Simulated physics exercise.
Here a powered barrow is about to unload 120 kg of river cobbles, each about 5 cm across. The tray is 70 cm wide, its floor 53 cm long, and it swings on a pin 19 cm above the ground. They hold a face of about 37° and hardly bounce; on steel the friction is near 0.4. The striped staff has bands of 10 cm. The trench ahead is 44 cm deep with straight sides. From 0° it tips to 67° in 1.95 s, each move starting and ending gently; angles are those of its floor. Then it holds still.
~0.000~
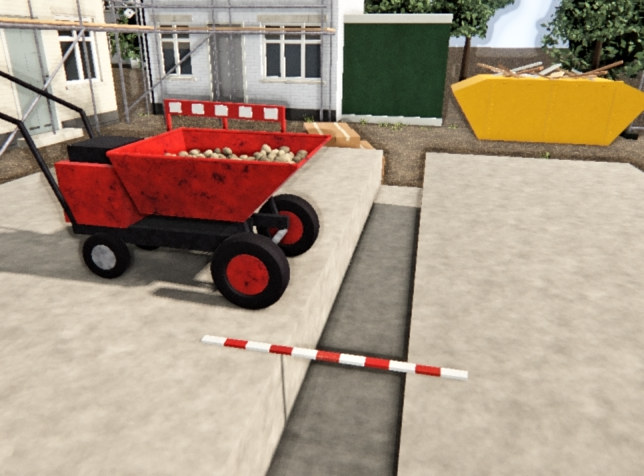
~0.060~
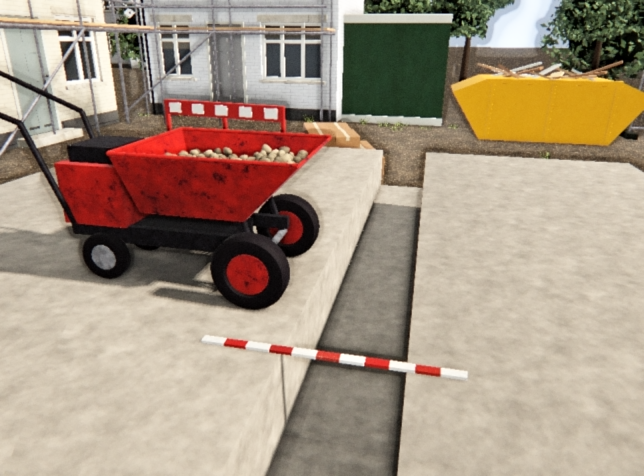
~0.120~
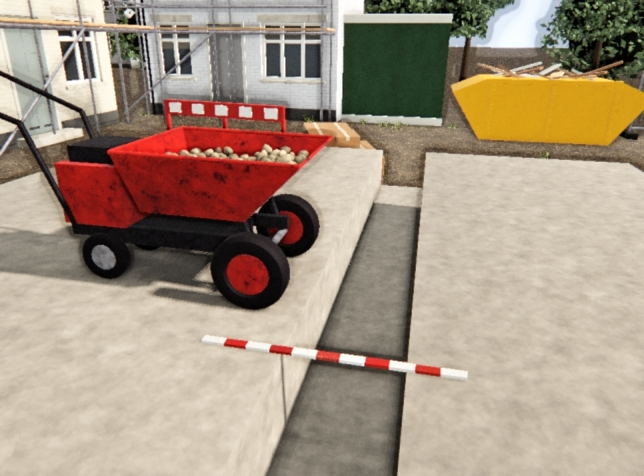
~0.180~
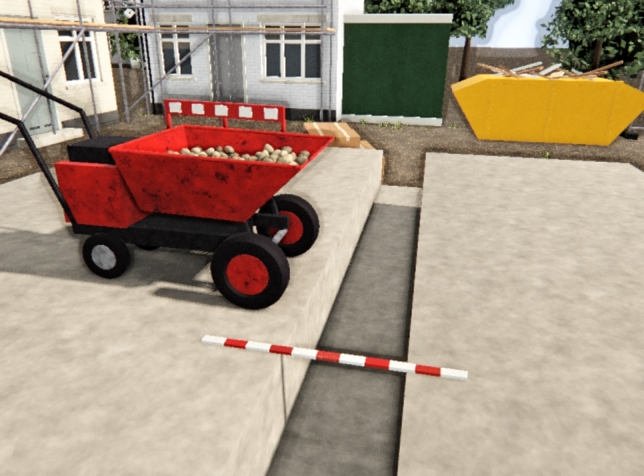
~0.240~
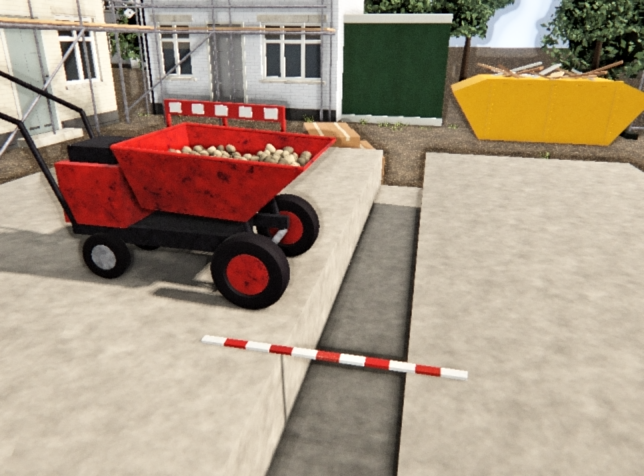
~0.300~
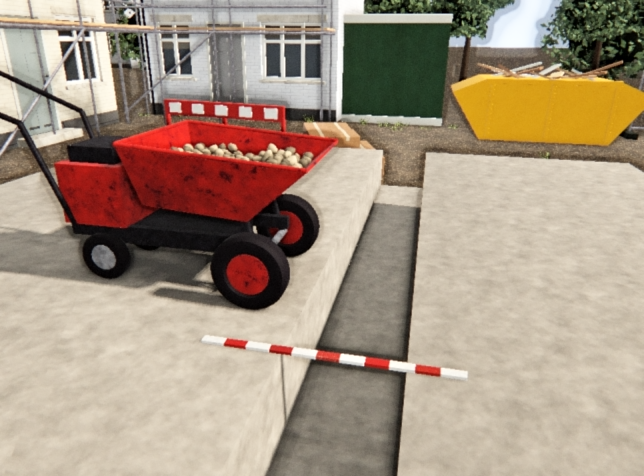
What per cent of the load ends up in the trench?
Roughly 65 per cent ends in the trench.
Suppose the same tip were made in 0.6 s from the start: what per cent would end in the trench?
Then about 40 per cent.
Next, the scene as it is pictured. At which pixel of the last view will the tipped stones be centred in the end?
Near (395, 350).
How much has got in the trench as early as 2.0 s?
Some 30 per cent.
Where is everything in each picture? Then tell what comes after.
In the first frame, the tray is at 0°, its lip at (298, 166); the top of the load is at (279, 156).
In the second frame, the tray is at 0°, its lip at (298, 166); the top of the load is at (279, 156); the stones move at 0.0 m/s on average.
In the third frame, the tray is at 1°, its lip at (299, 167); the top of the load is at (278, 156); the stones move at 0.1 m/s on average.
In the fourth frame, the tray is at 2°, its lip at (301, 168); the top of the load is at (268, 156); the stones move at 0.1 m/s on average.
In the fifth frame, the tray is at 3°, its lip at (304, 169); the top of the load is at (257, 154); the stones move at 0.2 m/s on average.
The sixth frame shows lip at (307, 171), floor tilted 4°, highest stones at (240, 153); the stones move at 0.2 m/s on average.
After 1.5 s the floor is at 56°; 100 % in the tray; the foremost stones are at (378, 242).
After 2.0 s the floor is at 67°; 47 % in the tray, 30 % in the trench, 23 % past the trench; the foremost stones are at (476, 288).
After 2.4 s the floor is at 67°; 17 % in the tray, 48 % in the trench, 35 % past the trench; the foremost stones are at (538, 305).
After 4.3 s the floor is at 67°; 0 % in the tray, 65 % in the trench, 35 % past the trench; the foremost stones are at (562, 301).
